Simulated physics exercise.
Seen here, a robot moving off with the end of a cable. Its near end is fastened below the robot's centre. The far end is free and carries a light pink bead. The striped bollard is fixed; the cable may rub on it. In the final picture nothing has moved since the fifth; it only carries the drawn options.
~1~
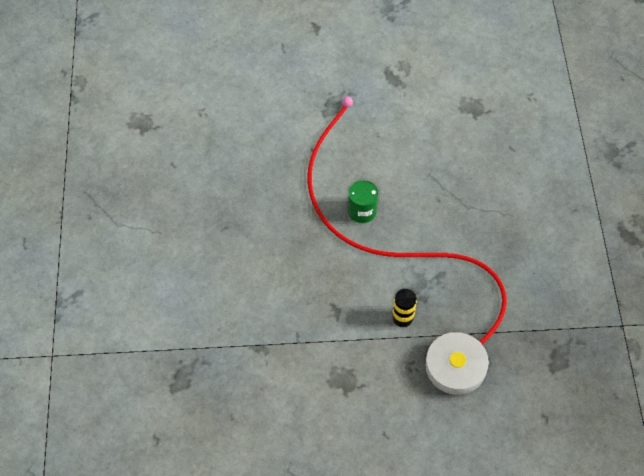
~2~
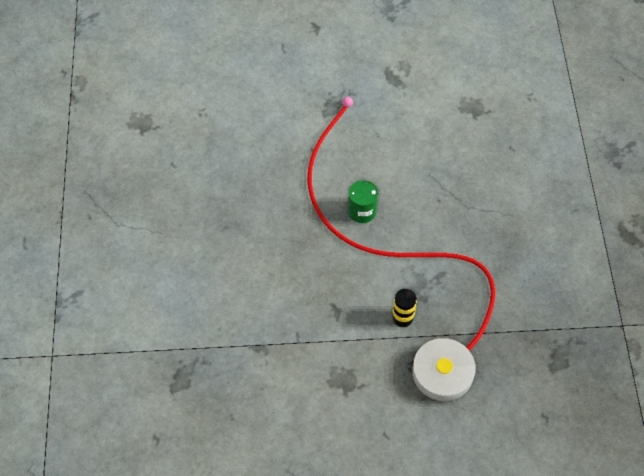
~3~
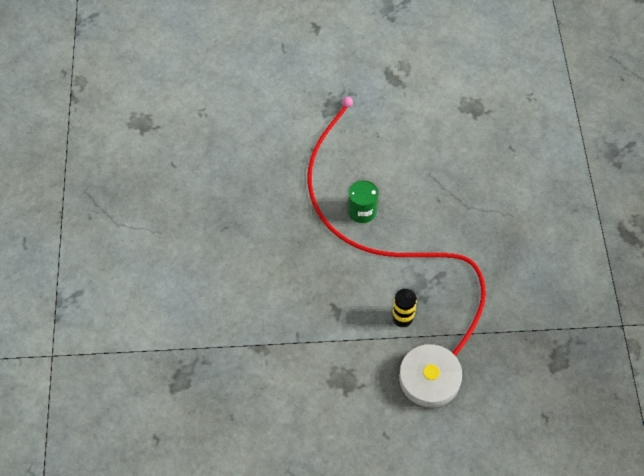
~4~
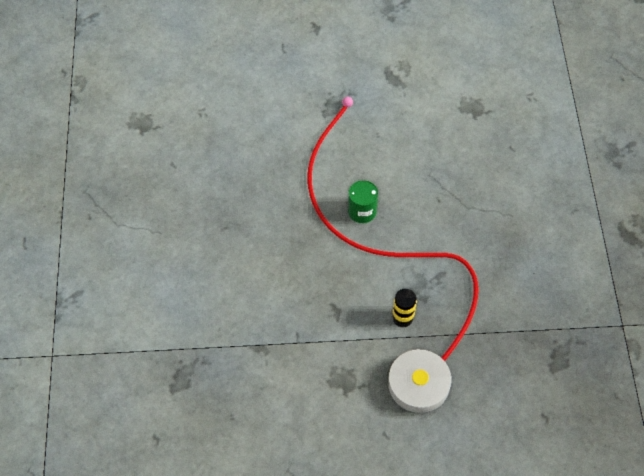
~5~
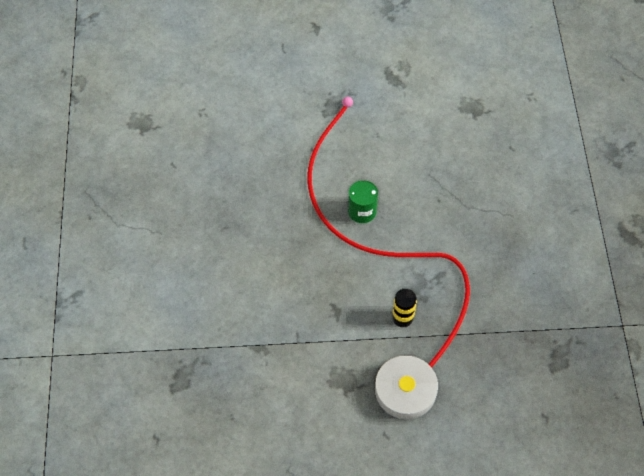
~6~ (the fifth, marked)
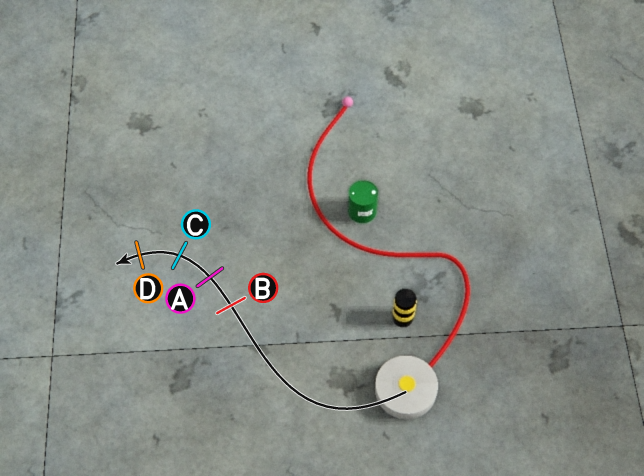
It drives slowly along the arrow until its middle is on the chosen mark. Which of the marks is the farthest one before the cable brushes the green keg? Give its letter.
At B, and not beyond.
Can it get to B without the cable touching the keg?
Yes.
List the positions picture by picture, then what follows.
In the first frame, robot (457, 364); free end (348, 102); green keg (363, 202).
In the second frame, robot (444, 370); bollard (404, 308).
In the third frame, robot (430, 376); green keg (363, 202).
In the fourth frame, robot (419, 382); free end (348, 102).
In the fifth frame, robot (406, 388); bollard (404, 308); free end (348, 102); green keg (363, 202).
On the copy, A at (210, 277); B at (231, 305); C at (179, 255); D at (140, 255); the route from (406, 392) via (250, 336) to (117, 264).
On B. First, robot (327, 403), middle of the cable (381, 254), free end (348, 102).
Then, robot (265, 355), middle of the cable (380, 255), free end (348, 102).
Finally, robot (230, 301), middle of the cable (387, 280), free end (345, 106); only the bollard has been touched, if anything.
By contrast, A brings the cable against the keg; C brings the cable against the keg; D brings the cable against the keg.
